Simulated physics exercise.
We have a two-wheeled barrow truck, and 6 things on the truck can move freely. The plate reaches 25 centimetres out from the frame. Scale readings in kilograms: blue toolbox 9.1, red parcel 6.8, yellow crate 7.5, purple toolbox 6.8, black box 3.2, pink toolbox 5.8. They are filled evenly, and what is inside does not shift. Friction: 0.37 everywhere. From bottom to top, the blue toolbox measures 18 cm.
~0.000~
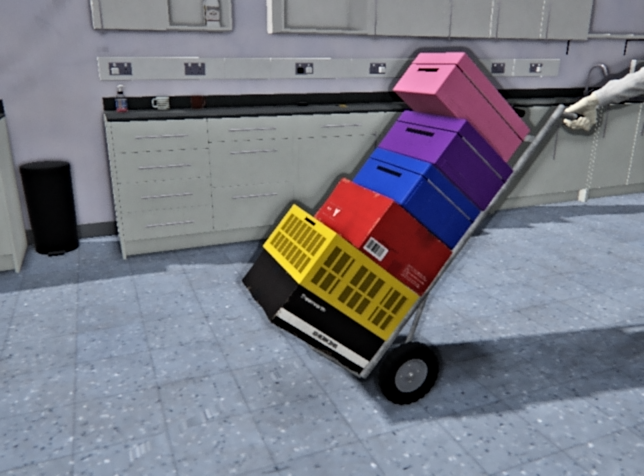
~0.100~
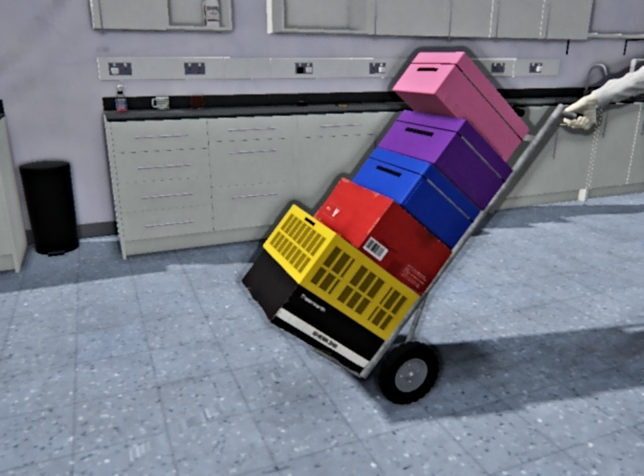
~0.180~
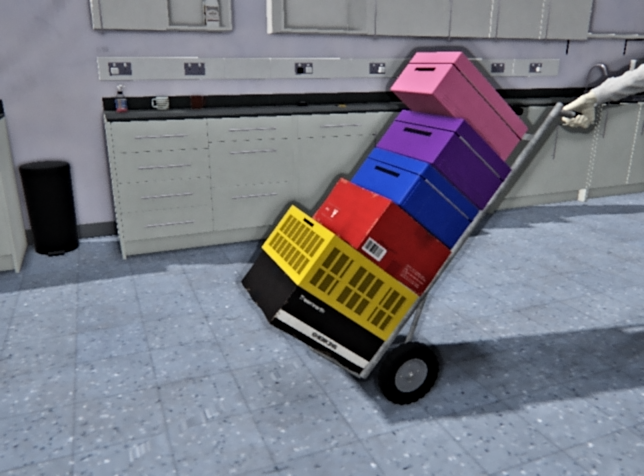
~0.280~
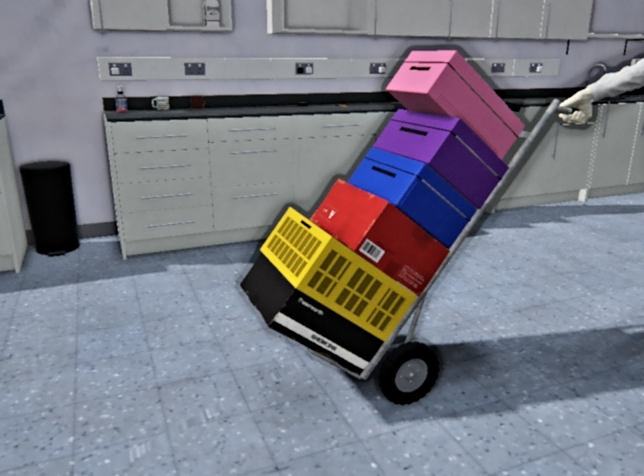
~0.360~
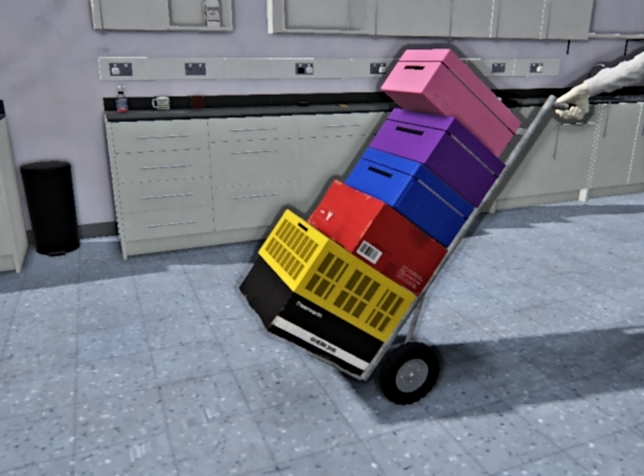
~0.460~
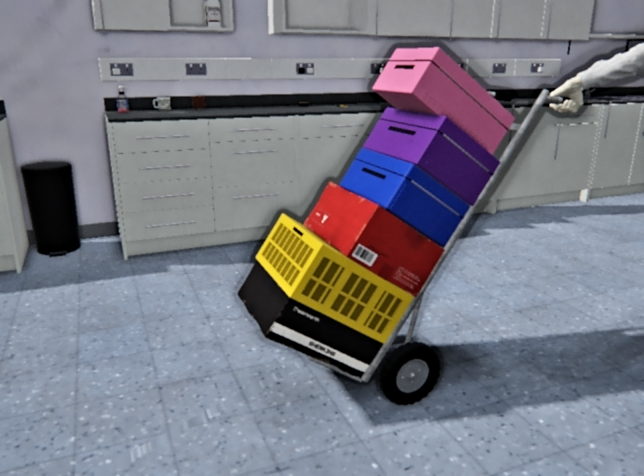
Stack of colourful boxes leaning back on a two-wheeled hand truck, tilting slightly more upright as a gloved hand grips the handle.
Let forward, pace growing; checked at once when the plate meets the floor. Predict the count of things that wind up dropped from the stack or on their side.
No things.
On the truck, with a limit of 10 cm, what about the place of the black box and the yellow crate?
Black box: Remains in place. Yellow crate: Remains in place.
By 1.26 s, truck upright; blue toolbox rocked 4° off its seat near (300, 222); red parcel rocked 4° off its seat near (300, 273); pink toolbox rocked 4° off its seat.
By 1.36 s, truck upright; blue toolbox rocked 4° off its seat near (289, 224); red parcel rocked 4° off its seat near (294, 274); pink toolbox rocked 4° off its seat.
When it is over (1.9 s), not toppled but over 10 cm from the start, blue toolbox, purple toolbox and pink toolbox; the other 3 within 10 cm of the start. In the last view, blue toolbox near (286, 225), red parcel near (294, 275).
